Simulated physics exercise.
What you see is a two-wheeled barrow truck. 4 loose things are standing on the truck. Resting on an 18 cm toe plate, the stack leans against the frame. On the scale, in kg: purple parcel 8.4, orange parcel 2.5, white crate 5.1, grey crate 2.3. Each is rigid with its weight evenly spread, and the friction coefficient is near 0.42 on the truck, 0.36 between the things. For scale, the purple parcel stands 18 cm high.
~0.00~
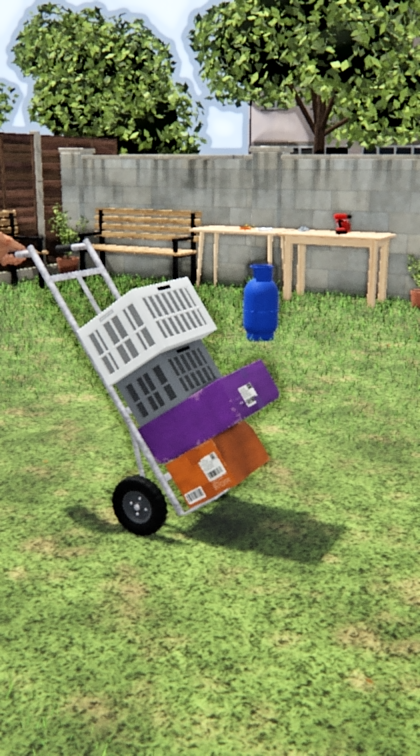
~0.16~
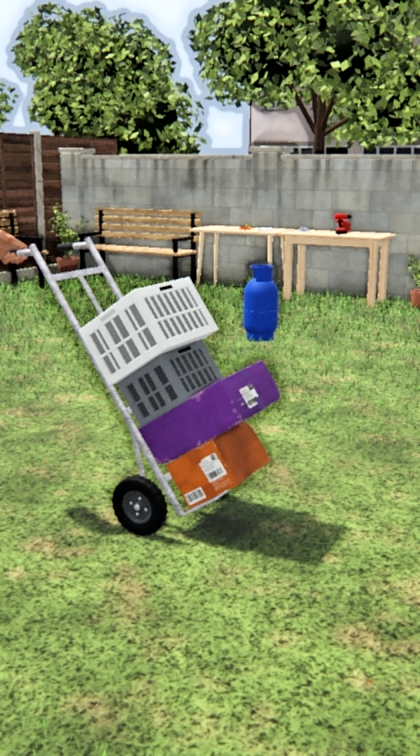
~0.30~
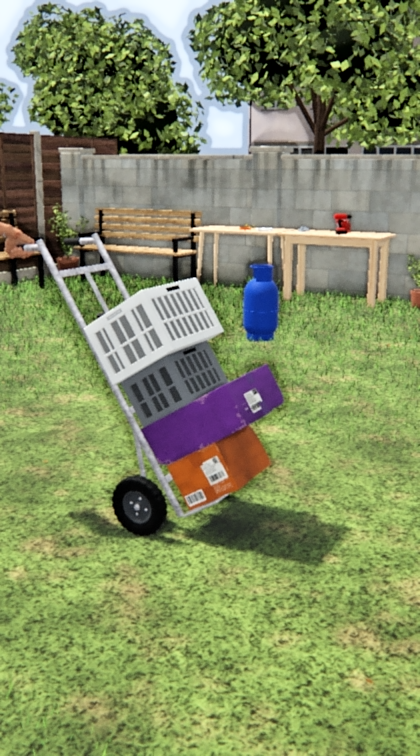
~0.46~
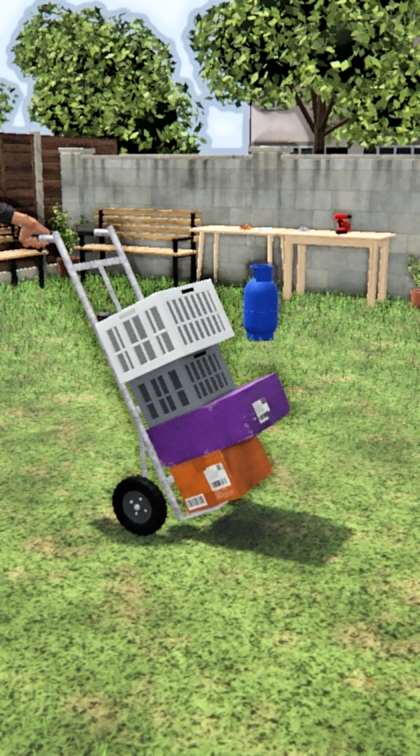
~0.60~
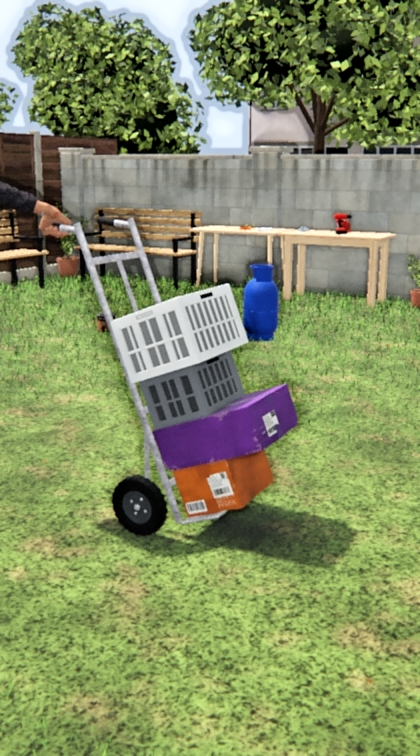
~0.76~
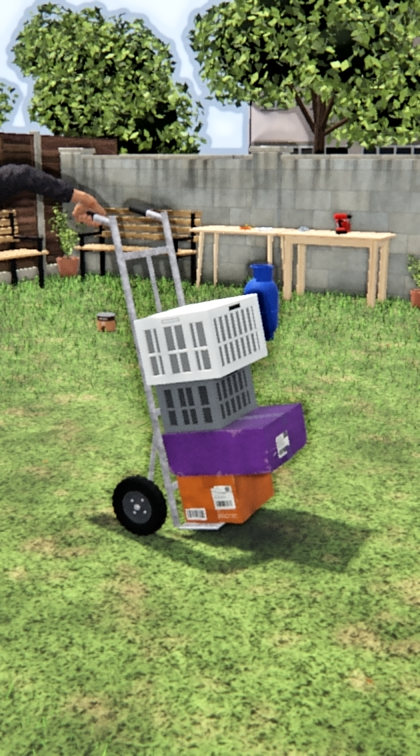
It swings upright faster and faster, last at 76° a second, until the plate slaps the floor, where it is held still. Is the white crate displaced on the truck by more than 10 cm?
It does not stay near its start.
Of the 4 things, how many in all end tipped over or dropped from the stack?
The number is 4.
By 1.36 s, truck upright; white crate rocked 30° off its seat near (325, 381); grey crate rocked 30° off its seat; purple parcel rocked 30° off its seat.
By 1.66 s, truck upright; white crate and grey crate now dropped from the stack; purple parcel rocked 56° off its seat; orange parcel rocked 62° off its seat.
When it is over (2.7 s), dropped from the stack, purple parcel, white crate and grey crate; lying over on the truck, orange parcel.
